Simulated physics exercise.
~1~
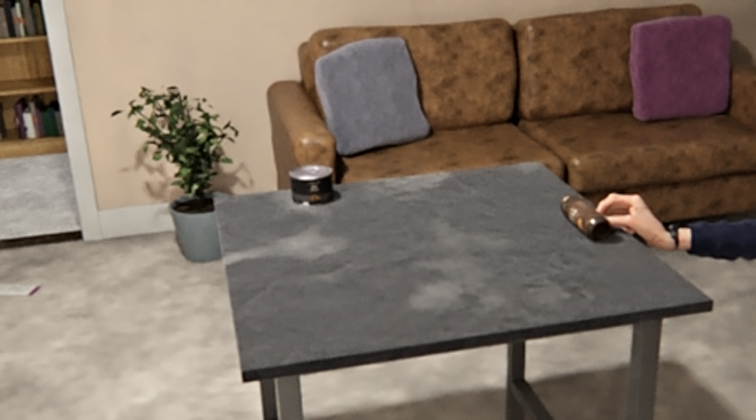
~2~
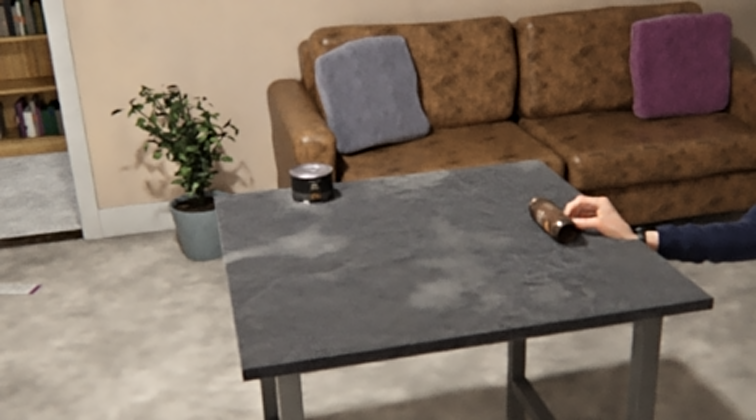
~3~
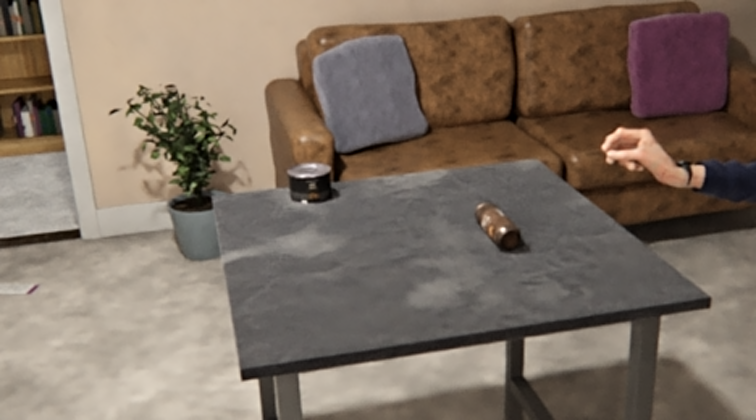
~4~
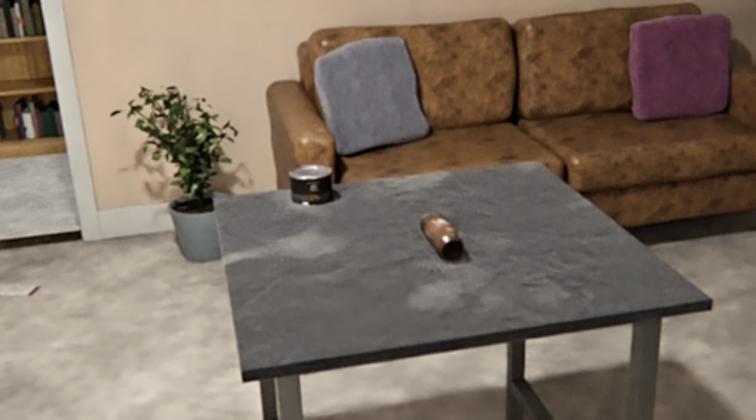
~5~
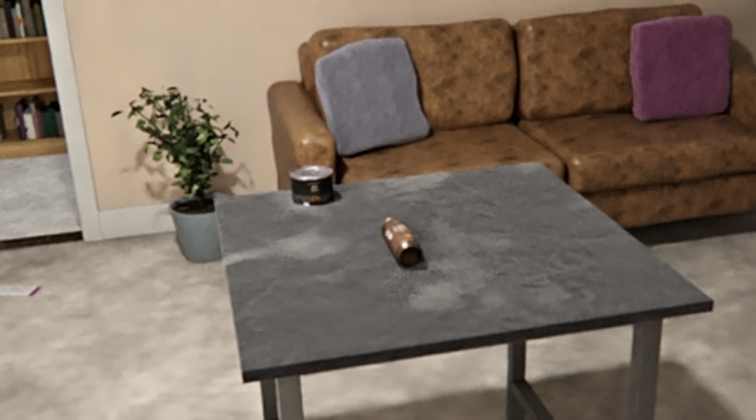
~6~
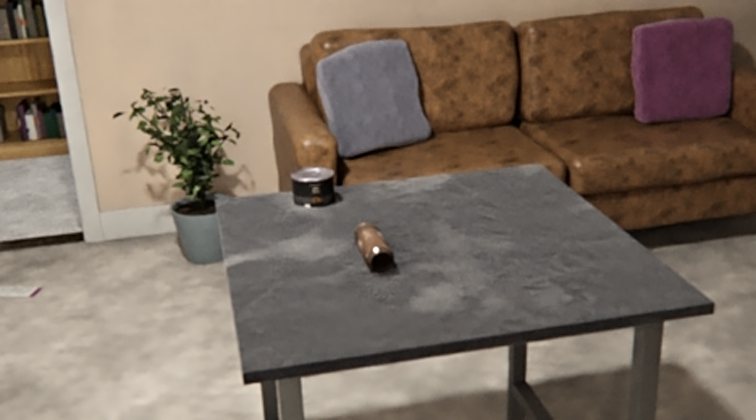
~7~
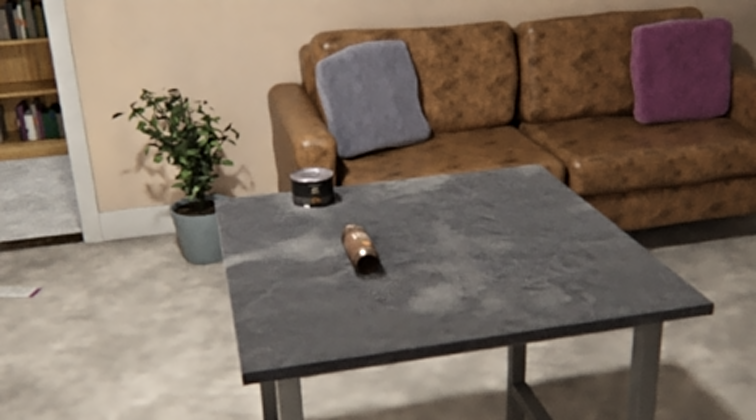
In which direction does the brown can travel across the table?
The brown can moves to the left across the tabletop.
